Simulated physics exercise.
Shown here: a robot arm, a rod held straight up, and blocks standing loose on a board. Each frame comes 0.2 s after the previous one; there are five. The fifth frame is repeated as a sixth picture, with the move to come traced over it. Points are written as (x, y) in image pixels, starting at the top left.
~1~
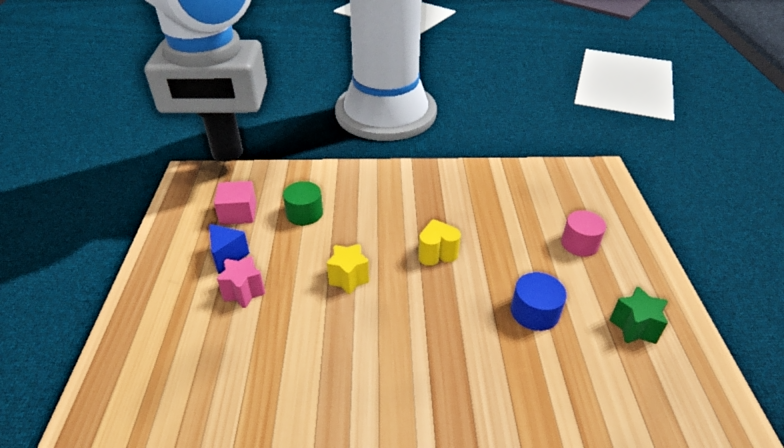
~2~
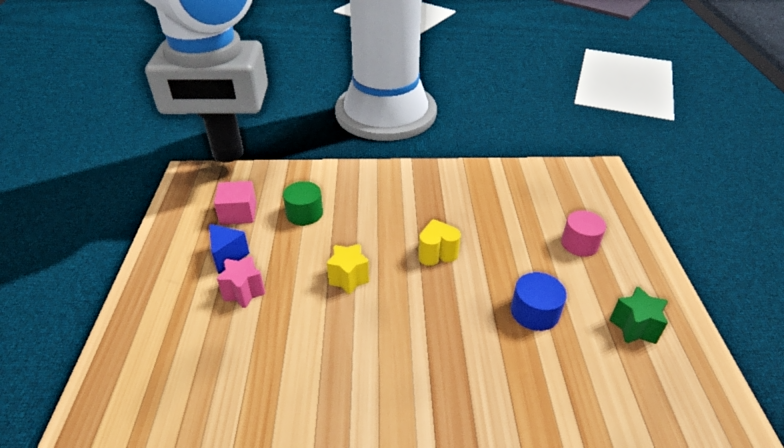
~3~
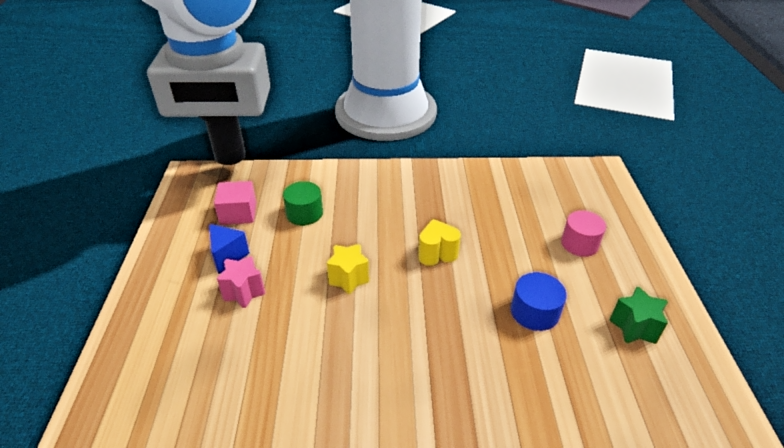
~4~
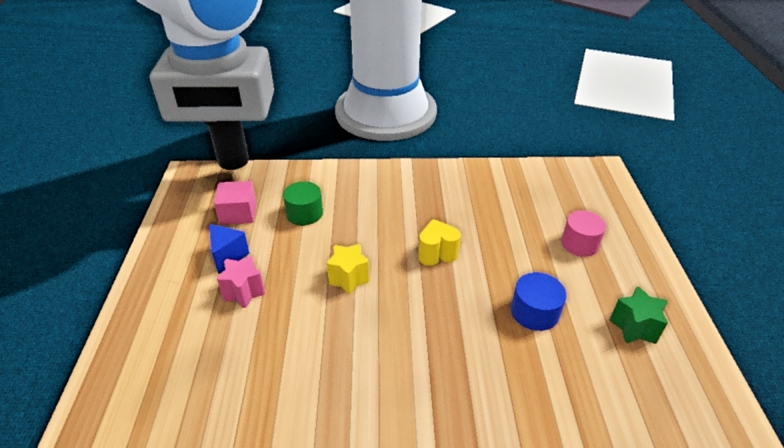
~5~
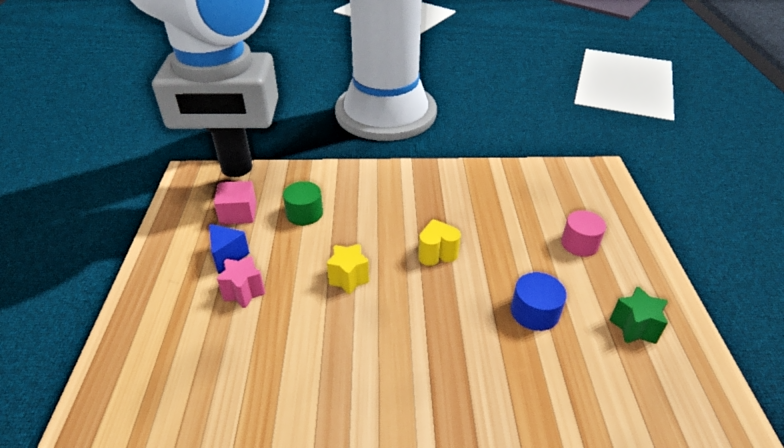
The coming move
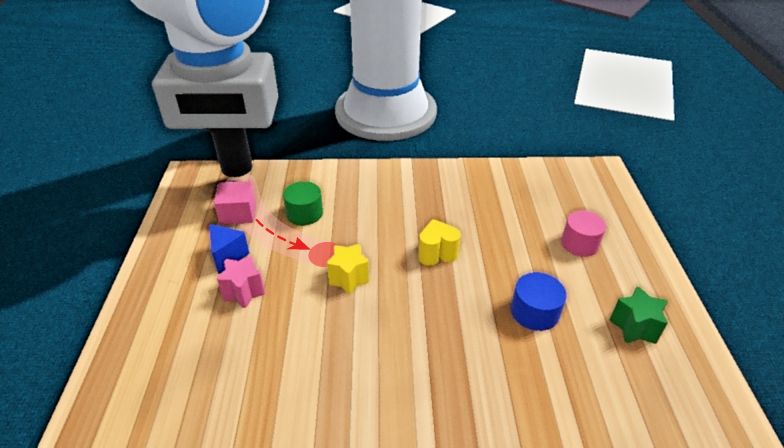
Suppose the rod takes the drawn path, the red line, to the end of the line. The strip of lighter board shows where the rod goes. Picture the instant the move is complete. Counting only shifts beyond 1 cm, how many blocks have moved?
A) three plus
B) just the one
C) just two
That would be C.
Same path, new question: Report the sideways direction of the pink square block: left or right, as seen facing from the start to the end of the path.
Rightward.
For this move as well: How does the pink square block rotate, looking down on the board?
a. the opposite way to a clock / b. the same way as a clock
Correct choice: B.
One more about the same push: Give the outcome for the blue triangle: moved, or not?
The block you're asking about gets moved.
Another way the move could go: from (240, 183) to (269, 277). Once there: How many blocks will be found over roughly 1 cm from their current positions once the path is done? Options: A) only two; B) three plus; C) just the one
I choose B.
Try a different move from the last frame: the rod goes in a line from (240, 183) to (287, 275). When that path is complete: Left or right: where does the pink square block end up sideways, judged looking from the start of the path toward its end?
Shifted right.
Drawn move, from (240, 183) via (251, 212) and (280, 238), ending at (326, 254).
What follows on the original path. One third of the way, rod (247, 198); pink square block (233, 214), turned 25° clockwise.
Two thirds of the way, rod (278, 223); blue triangle (215, 248), turned 25° clockwise; pink square block (236, 227), turned 45° clockwise.
At the end, rod (325, 240); blue triangle (215, 248), turned 25° clockwise; pink square block (236, 227), turned 45° clockwise; yellow star block still.
